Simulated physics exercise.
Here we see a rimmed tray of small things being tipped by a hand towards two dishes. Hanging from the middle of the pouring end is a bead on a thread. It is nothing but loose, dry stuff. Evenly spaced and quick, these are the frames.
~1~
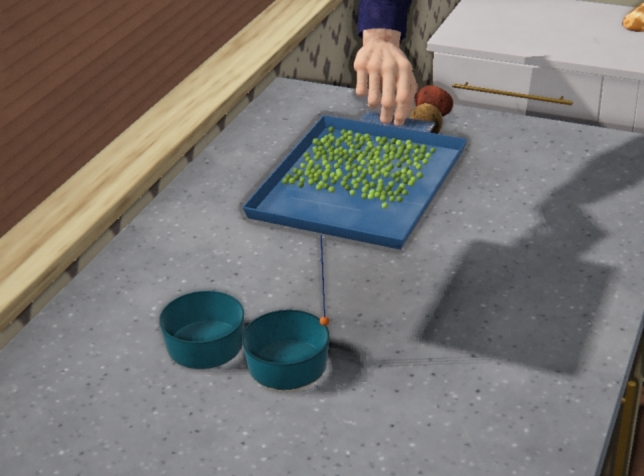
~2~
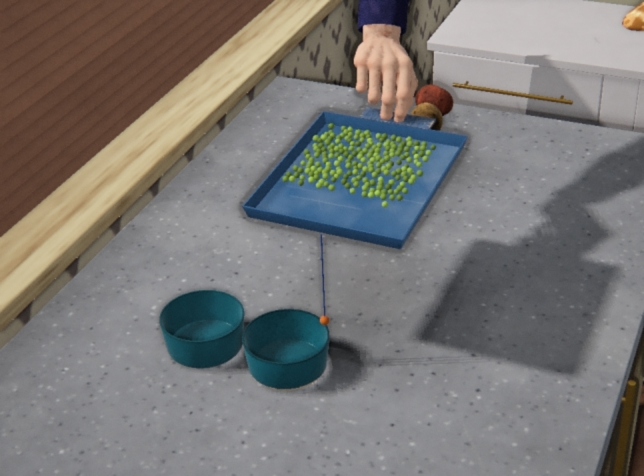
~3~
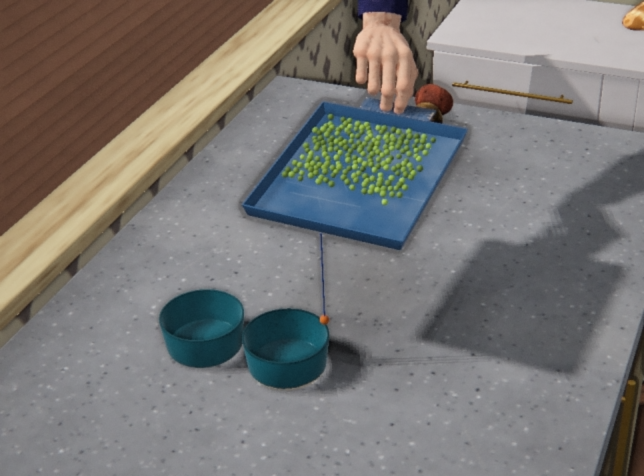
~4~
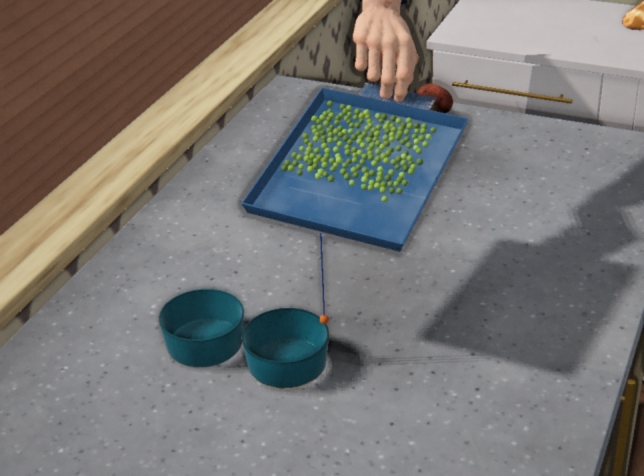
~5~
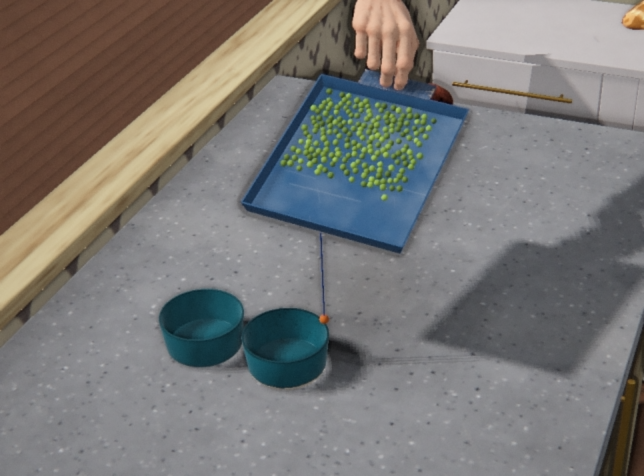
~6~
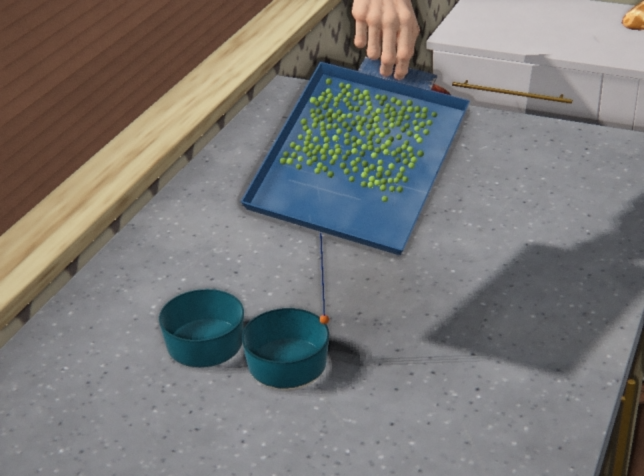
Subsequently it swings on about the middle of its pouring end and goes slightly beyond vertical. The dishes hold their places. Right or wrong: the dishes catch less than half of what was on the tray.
Right - they catch less than half.
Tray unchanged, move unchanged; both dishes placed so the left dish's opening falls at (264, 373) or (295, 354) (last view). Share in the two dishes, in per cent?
In the first position around 20 percent, in the second around 70 percent.
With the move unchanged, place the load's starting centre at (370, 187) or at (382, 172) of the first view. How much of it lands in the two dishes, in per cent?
In order, roughly 0 % and 0 %.
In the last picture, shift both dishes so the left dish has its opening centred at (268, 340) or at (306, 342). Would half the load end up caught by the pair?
In order, they'd catch a major share, and next a major share.
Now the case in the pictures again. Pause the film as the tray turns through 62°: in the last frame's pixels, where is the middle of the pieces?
Centre estimate: (377, 248).
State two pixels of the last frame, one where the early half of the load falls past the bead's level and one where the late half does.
About (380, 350) to begin with, then about (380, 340).
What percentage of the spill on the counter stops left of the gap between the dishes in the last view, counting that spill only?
Left portion: Around 0 %.
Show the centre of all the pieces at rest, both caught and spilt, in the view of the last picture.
About (384, 403).
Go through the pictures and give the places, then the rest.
In the first frame, corners of the pouring end at (247, 206) and (401, 237), level; middle of the load at (364, 163), dried peas; left dish at (183, 353); right dish at (269, 375); bead on its thread at (325, 321).
In the second frame, corners of the pouring end at (247, 205) and (401, 237), level; middle of the load at (364, 160).
In the third frame, corners of the pouring end at (247, 203) and (400, 238), tipped barely, lowest at the right corner; middle of the load at (364, 154).
In the fourth frame, corners of the pouring end at (246, 202) and (400, 241), tipped a little, lowest at the right corner; middle of the load at (363, 145).
In the fifth frame, corners of the pouring end at (246, 201) and (400, 243), tipped a little, lowest at the right corner; middle of the load at (363, 138).
In the sixth frame, corners of the pouring end at (246, 200) and (400, 246), tipped clearly, lowest at the right corner; middle of the load at (363, 133), a small part on the move; left dish at (183, 351); right dish at (268, 373).
Soon after the last picture, tray tipped steeply; about two thirds on the tray; a small part outside both; about a quarter in the air.
A little later, tray tipped right over; about a quarter on the tray; a stray few in the right dish; about half outside both; about a quarter in the air.
Later still, tray tipped past a quarter turn; a stray few in the right dish; nearly all outside both.
At rest, tray tipped past a quarter turn; none in the right dish; none in the left dish; all outside both.
